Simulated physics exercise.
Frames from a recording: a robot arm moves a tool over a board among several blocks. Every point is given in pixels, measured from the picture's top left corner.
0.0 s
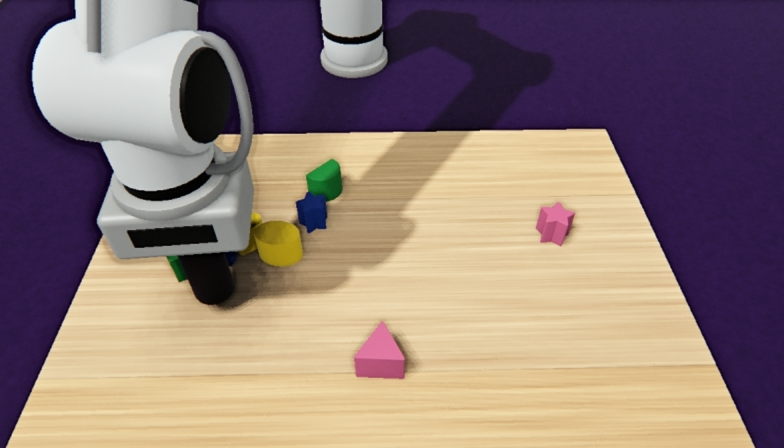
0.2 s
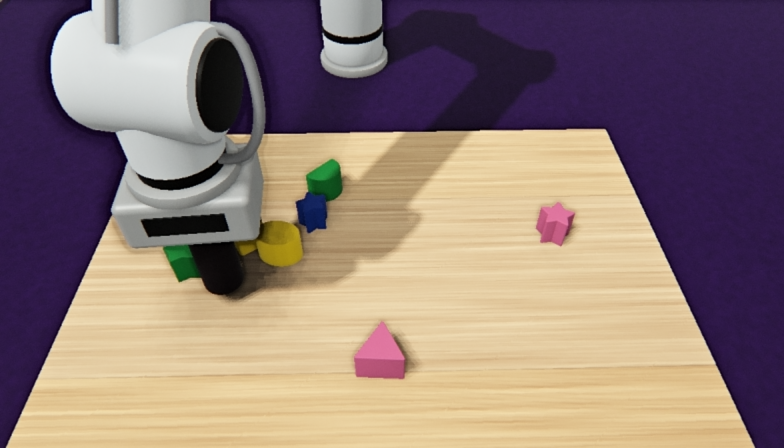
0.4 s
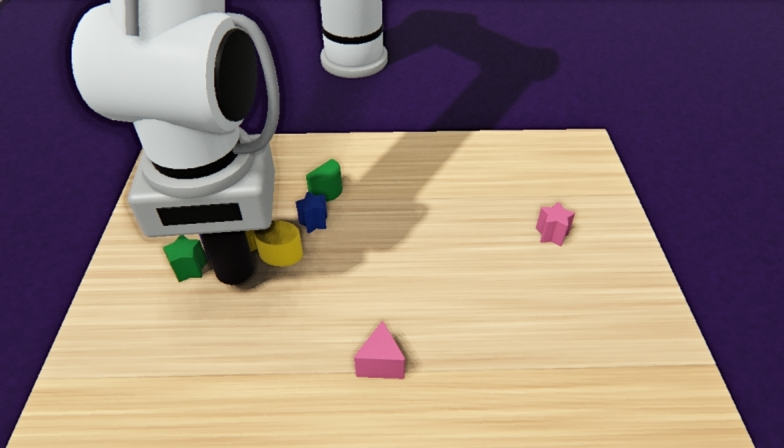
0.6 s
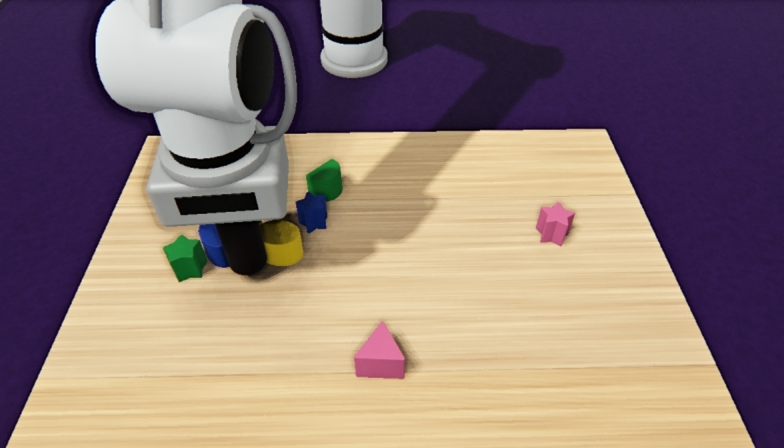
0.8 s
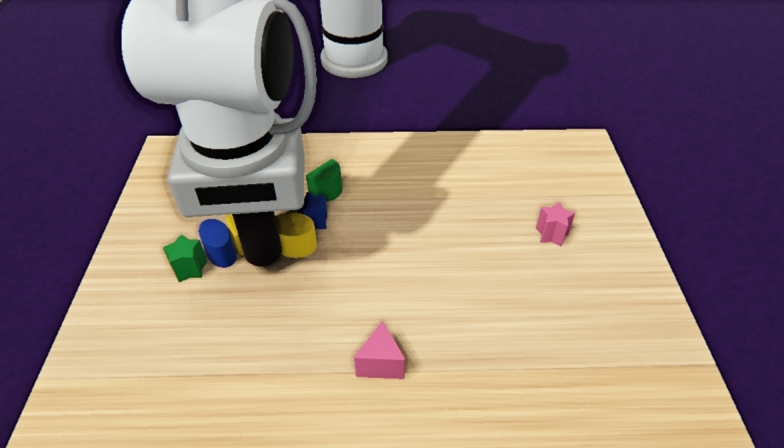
At first, a robot arm holds a black tool at the left of a wooden board, among green, blue and yellow blocks, with two pink blocks standing apart. The tool moves right and slightly away, uncovering a green star and a blue block. Then it nudges the yellow rounded block a little right.
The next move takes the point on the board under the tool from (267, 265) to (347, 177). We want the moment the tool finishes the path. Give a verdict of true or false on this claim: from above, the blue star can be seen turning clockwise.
False
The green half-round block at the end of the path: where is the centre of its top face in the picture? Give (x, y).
Its top middle: (356, 136).
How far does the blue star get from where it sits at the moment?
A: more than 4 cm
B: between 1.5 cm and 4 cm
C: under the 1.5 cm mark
A - more than 4 cm.
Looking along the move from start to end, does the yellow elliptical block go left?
Final answer: No.
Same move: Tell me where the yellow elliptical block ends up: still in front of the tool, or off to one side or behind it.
It slips away.
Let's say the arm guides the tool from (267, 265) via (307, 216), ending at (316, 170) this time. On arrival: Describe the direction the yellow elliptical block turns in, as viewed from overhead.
Its spin: Clockwise.
On the path given first. One third of the way, tool at (294, 221); yellow elliptical block at (326, 203), turned 55° clockwise; blue star at (341, 181), turned 45° anticlockwise; green half-round block at (328, 167).
Two thirds of the way, tool at (322, 191); yellow elliptical block at (345, 195), turned 100° clockwise; blue star at (356, 174), turned 110° anticlockwise; green half-round block at (334, 160).
At the end, tool at (346, 165); yellow heart-shaped block not moved; yellow elliptical block at (345, 195), turned 100° clockwise; blue star at (362, 171), turned 70° anticlockwise; green half-round block at (356, 136), turned 15° anticlockwise.
